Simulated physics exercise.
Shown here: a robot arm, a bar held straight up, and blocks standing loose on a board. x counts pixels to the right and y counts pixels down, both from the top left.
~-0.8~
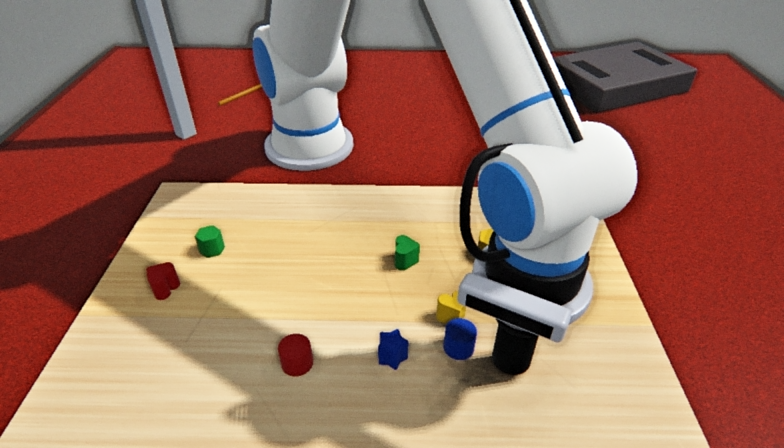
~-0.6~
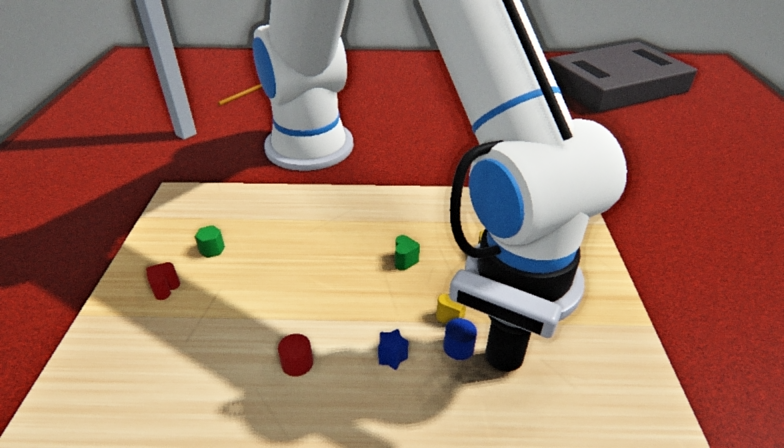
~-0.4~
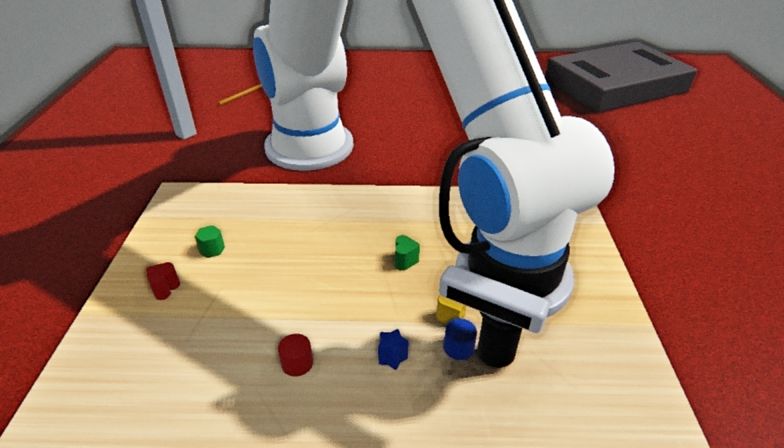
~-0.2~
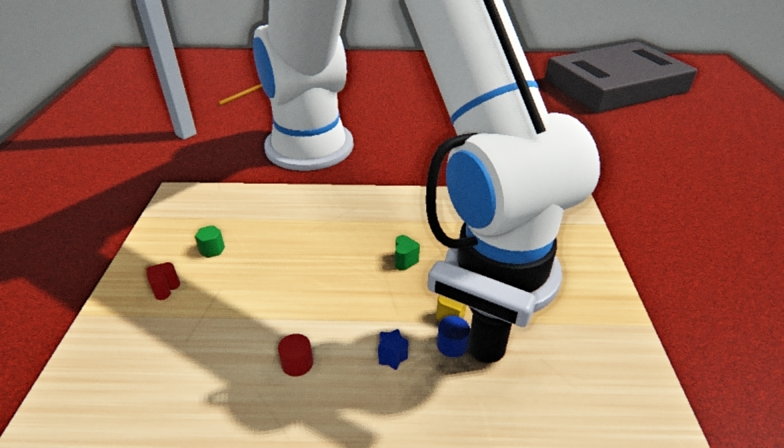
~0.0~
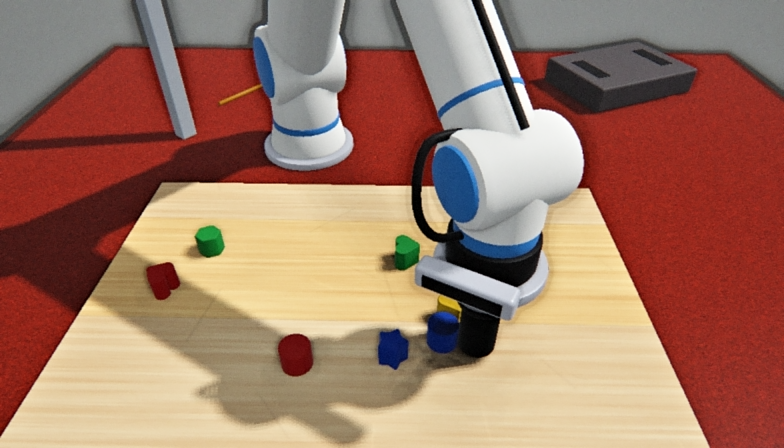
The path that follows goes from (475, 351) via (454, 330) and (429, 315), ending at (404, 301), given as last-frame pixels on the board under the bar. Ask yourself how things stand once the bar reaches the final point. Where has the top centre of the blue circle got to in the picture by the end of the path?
The middle of the upper face of the blue circle will lie at about (394, 308) in the picture.
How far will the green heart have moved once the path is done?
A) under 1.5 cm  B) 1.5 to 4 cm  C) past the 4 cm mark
The one that fits is A, under 1.5 cm.
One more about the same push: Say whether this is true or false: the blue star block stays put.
That is true.
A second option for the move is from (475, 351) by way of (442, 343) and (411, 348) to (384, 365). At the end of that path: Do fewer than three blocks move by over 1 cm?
Going by the path, yes.
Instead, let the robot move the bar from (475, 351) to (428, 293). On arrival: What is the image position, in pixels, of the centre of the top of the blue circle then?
It will likely be found at (420, 309).
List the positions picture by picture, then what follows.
The first frame shows tip of the bar (511, 359), middles of tops, blue star block (392, 339), green heart (405, 244), blue circle (461, 330), yellow heart (454, 299).
The second frame shows bar (504, 356), nothing pushed.
The third frame shows bar (496, 352), nothing pushed.
The fourth frame shows bar (487, 348), blue circle (454, 327).
The fifth frame shows bar (476, 343), blue star block (392, 339), green heart (405, 244), blue circle (444, 323), yellow heart partly hidden.
The first path, step by step. One third of the way, bar (454, 322); blue circle (422, 313); yellow heart (447, 288), turned 25° clockwise.
Two thirds of the way, bar (429, 307); blue circle (401, 309); yellow heart (438, 277), turned 95° clockwise.
At the end, bar (405, 293); blue star block unmoved; green heart unmoved; blue circle (394, 308); yellow heart (437, 276), turned 100° clockwise.
